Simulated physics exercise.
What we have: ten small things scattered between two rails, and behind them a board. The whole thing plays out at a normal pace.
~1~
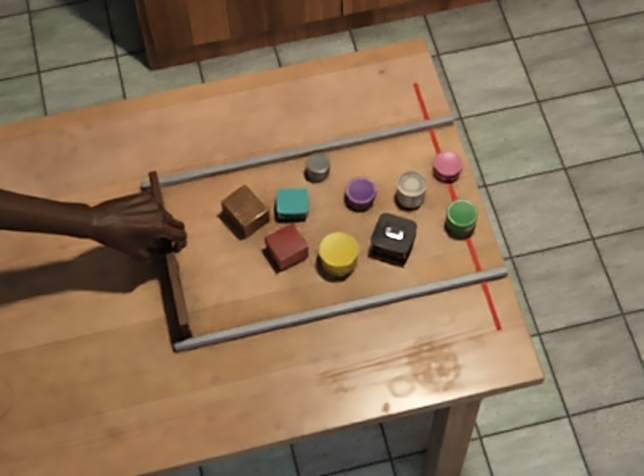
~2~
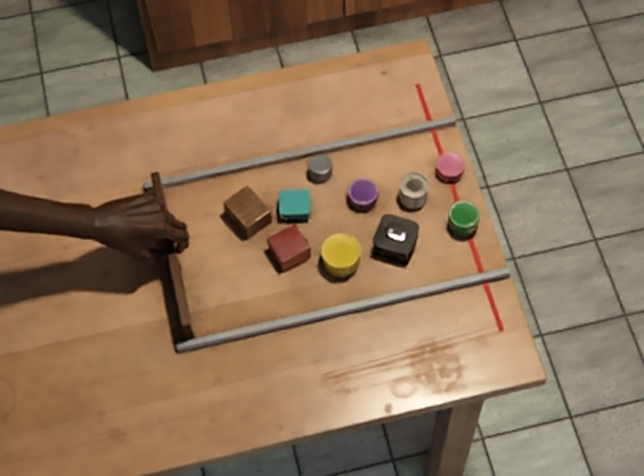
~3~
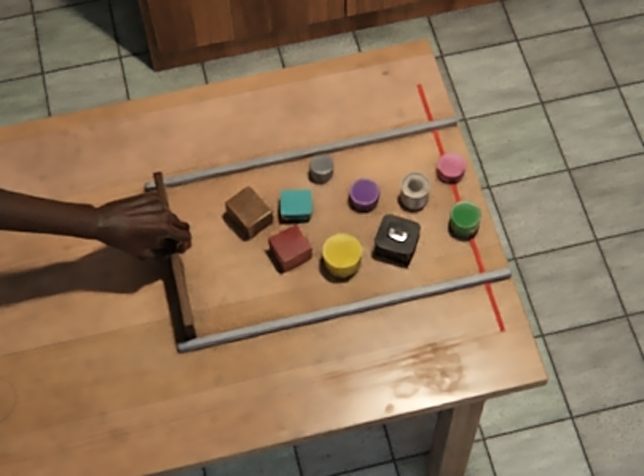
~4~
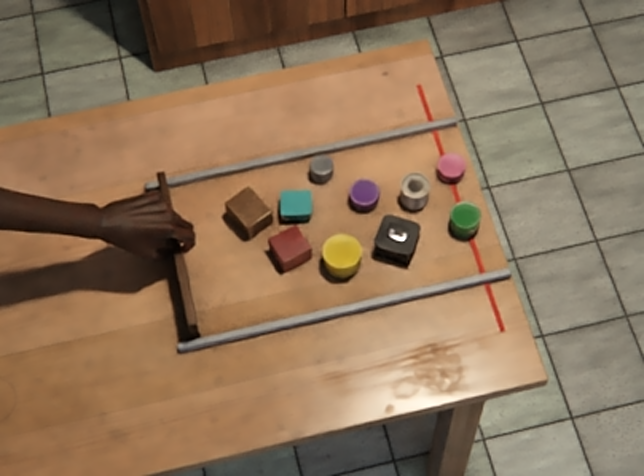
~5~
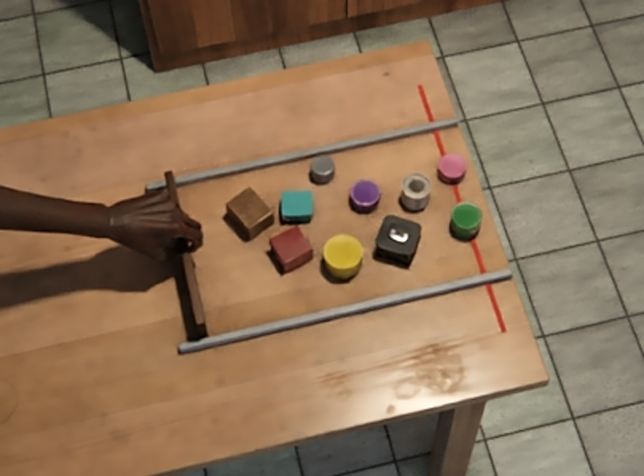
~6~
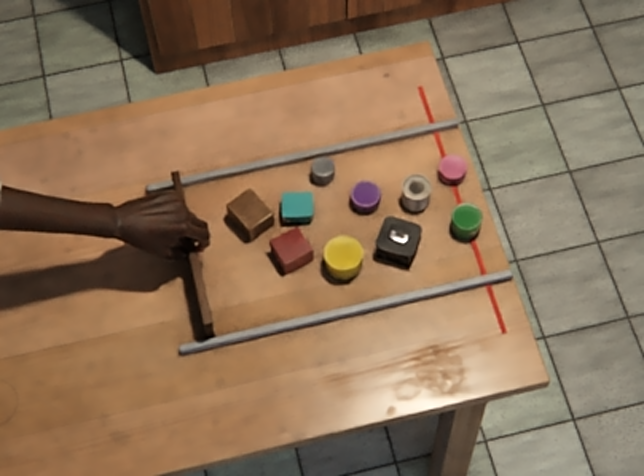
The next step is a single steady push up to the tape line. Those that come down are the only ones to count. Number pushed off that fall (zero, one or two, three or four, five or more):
Pieces going over the end will number five at least.
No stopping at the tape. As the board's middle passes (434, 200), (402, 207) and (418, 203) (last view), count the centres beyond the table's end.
Going through the three places, I get 4, 2 and 3.
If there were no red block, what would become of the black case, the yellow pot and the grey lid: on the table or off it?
Black case - gone, yellow pot - safe, grey lid - safe.
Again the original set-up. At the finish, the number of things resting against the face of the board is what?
Contact count: 4.
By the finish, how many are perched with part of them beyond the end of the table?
The count would be 3.
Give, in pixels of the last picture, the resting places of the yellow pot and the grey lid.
The yellow pot finishes at (494, 238); the grey lid finishes at (453, 143).
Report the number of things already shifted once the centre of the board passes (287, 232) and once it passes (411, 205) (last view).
First position 4; second position 10.
Early on, none off yet; pink tub at rest near (453, 170); green pot at rest near (466, 222); white tin at rest near (416, 193).
A while later, none off yet; pink tub at rest near (453, 170); green pot at rest near (466, 222); white tin travelled about its own width near (448, 192).
Further along, one off so far; pink tub in the air near (488, 264); green pot leaning well over near (515, 221); white tin travelled well along near (464, 193).
Finally, the number that fall off is five or more; lost, turquoise case, purple tin, black case, white tin, green pot and pink tub.
